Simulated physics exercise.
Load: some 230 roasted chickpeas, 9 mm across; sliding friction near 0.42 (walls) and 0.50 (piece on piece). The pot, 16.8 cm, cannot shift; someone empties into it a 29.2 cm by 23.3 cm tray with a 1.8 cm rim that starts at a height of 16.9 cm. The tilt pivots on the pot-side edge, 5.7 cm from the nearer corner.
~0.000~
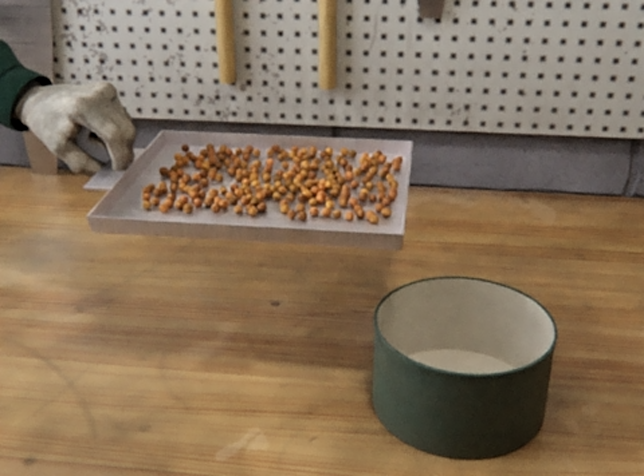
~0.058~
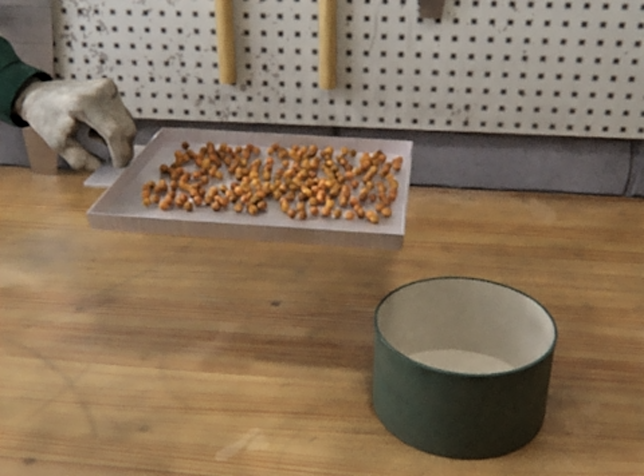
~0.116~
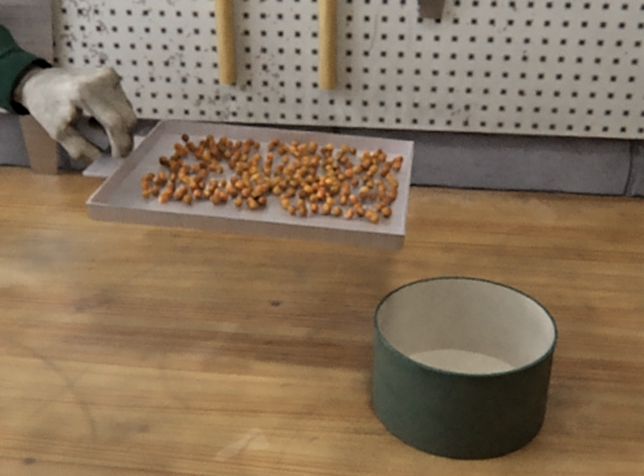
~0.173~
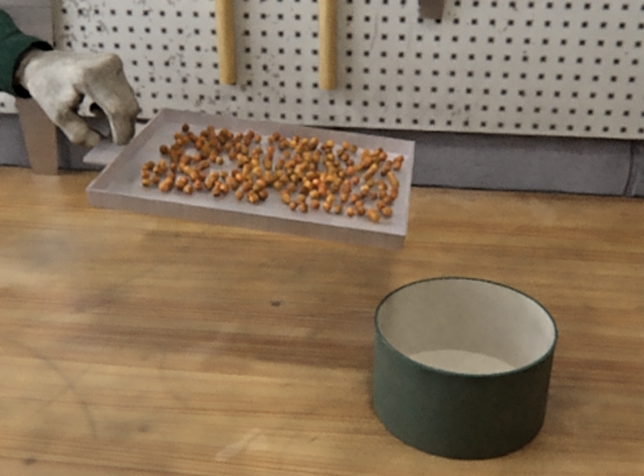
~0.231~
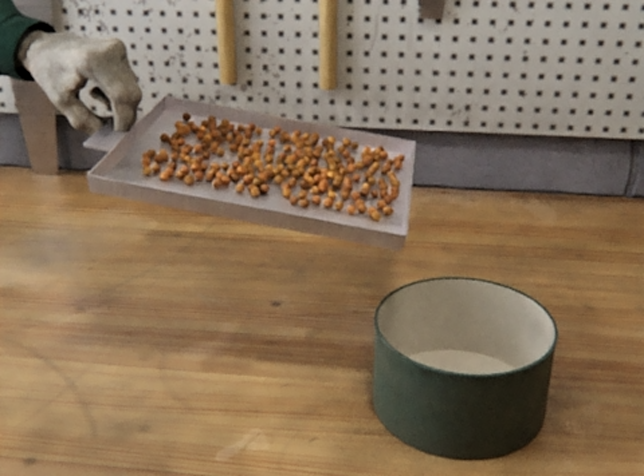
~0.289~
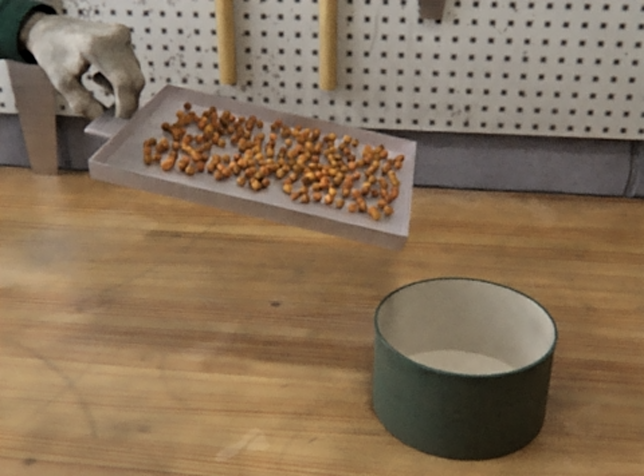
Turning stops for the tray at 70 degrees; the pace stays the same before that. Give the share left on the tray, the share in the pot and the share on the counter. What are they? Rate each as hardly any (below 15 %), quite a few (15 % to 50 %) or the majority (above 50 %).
I would put it this way: Tray: The majority, pot: Hardly any, counter: Hardly any.
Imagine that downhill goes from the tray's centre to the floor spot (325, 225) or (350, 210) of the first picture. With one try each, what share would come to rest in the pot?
Near 10 and 5 per cent, in that order.
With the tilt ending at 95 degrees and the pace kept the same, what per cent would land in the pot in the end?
It would land at about 25 percent.
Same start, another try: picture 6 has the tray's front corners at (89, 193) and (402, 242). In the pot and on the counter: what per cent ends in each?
Final per cent - pot 5, counter 0.
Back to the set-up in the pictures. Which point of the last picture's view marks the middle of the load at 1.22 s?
I'd put it close to (393, 162).
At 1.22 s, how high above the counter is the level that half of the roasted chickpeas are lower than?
About 20 cm.
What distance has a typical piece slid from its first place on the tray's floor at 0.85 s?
By then it sits near 9 cm from where it began.
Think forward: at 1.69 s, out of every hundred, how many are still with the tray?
Of the load, some 95 percent.
Then, at 0.85 s, tilt 39 degrees; the tray holds 100 %, the pot 0 %.
After 1.22 s, tilt 57 degrees; the tray holds 95 %, the pot 0 %.
After 1.69 s, tilt 70 degrees; the tray holds 95 %, the pot 0 %.
By 2.0 s all is still; tray 95 %, pot 0 %, counter 0 %.
